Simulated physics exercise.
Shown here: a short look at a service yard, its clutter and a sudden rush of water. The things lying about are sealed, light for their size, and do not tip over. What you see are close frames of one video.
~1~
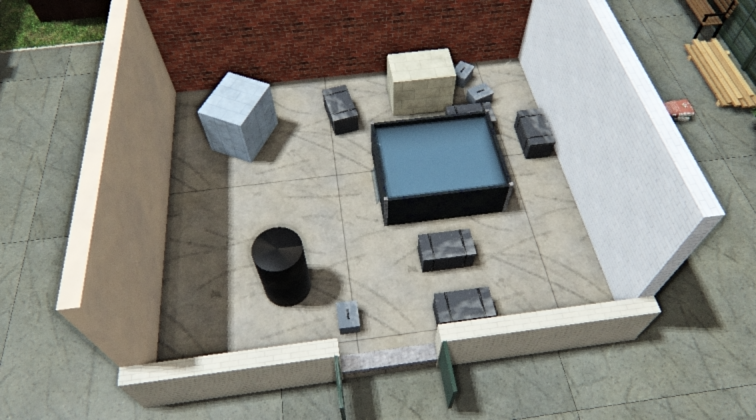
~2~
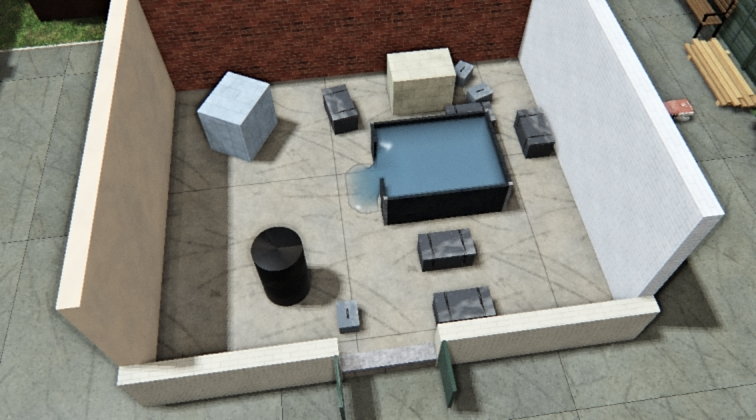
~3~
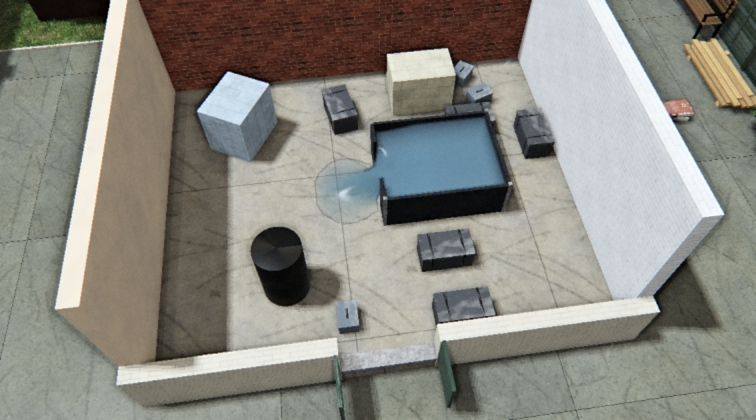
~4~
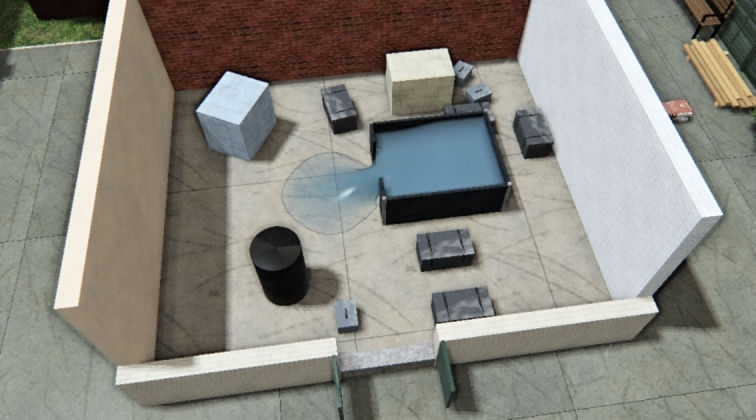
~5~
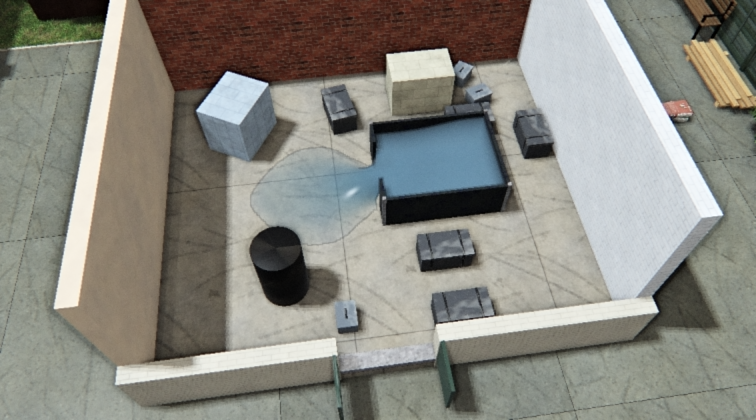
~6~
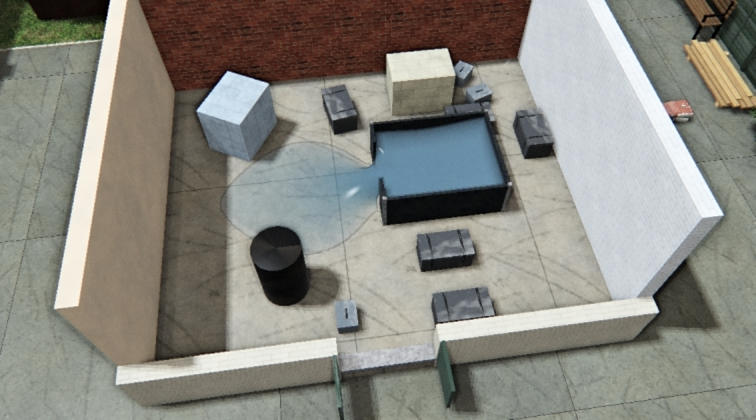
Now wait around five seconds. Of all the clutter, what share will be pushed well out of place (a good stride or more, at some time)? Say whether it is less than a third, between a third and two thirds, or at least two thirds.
The portion knocked well out of place is smaller than a third.
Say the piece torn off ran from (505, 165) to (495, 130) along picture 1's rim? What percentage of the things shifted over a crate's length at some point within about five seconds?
I'd say near 40 %.
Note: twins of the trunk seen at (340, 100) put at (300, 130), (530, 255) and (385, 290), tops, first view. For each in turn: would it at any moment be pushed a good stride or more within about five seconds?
One after the other: Moved that far, not that far, never so far.
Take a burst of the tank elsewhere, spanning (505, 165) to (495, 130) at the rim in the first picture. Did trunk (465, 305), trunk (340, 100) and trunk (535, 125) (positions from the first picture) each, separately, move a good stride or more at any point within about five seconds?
Here is how they go, in order: Dislodged that far, fails to go that far, and dislodged that far.
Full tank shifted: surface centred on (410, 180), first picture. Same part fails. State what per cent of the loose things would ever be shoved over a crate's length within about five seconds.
About 10 per cent.
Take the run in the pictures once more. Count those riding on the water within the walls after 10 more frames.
Number: 0.
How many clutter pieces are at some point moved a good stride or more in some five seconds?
Total: 0.
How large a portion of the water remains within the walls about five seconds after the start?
Roughly 100 percent.
A moment on, 0 of 8 are well off their spots; 0 afloat.
Next, 0 of 8 are well off their spots; 0 afloat.
Later, 0 of 8 are well off their spots; 0 afloat.
In the end, 0 of 8 are well off their spots, and 0 have been at some point; 0 afloat.
